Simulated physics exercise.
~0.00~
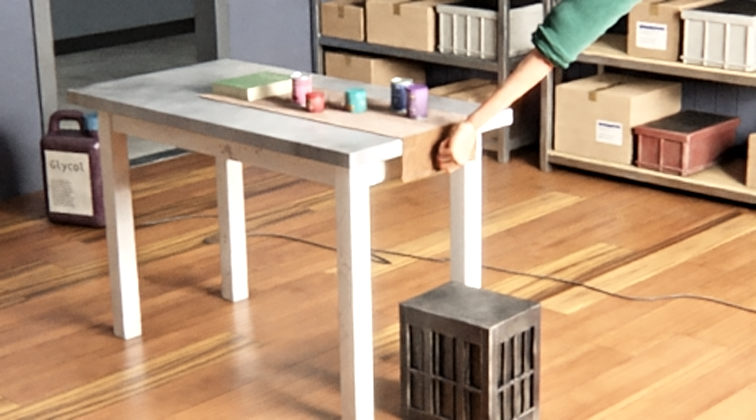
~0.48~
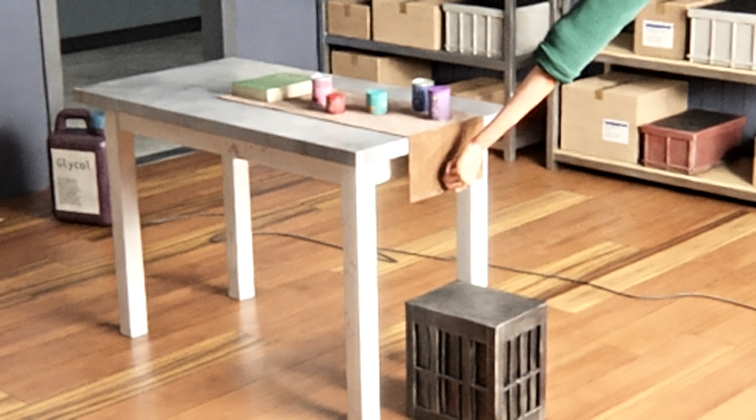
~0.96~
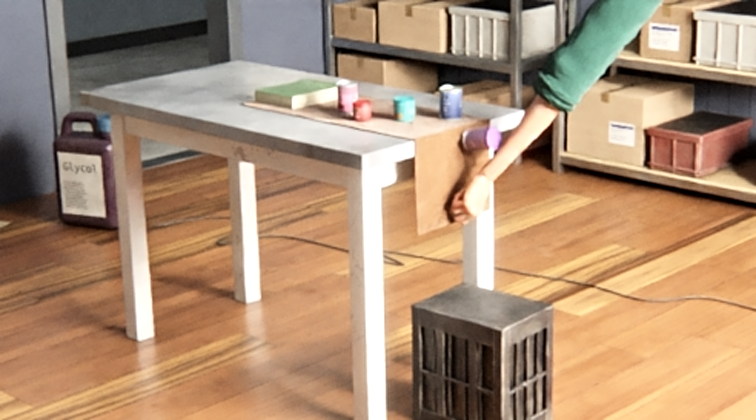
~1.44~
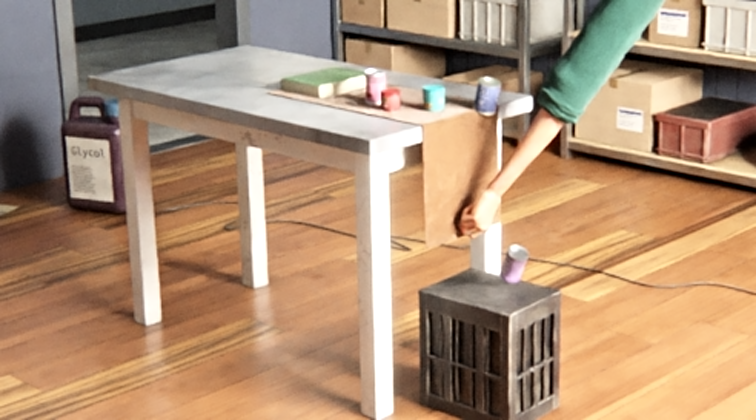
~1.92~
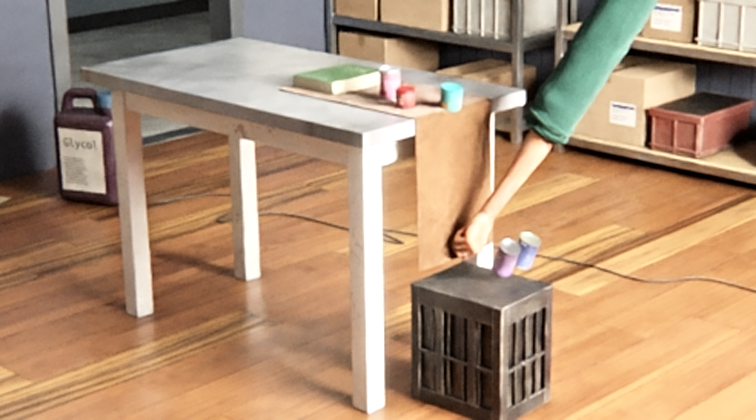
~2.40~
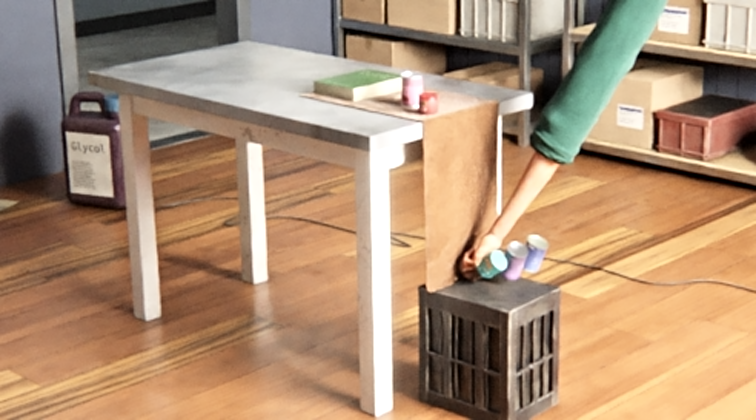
In this clip, a hand pulls a brown table runner off the edge of a workbench, and the purple, blue and turquoise containers riding on it drop in turn onto the black crate below, while the red pot, a pink container and a green book remain on top.
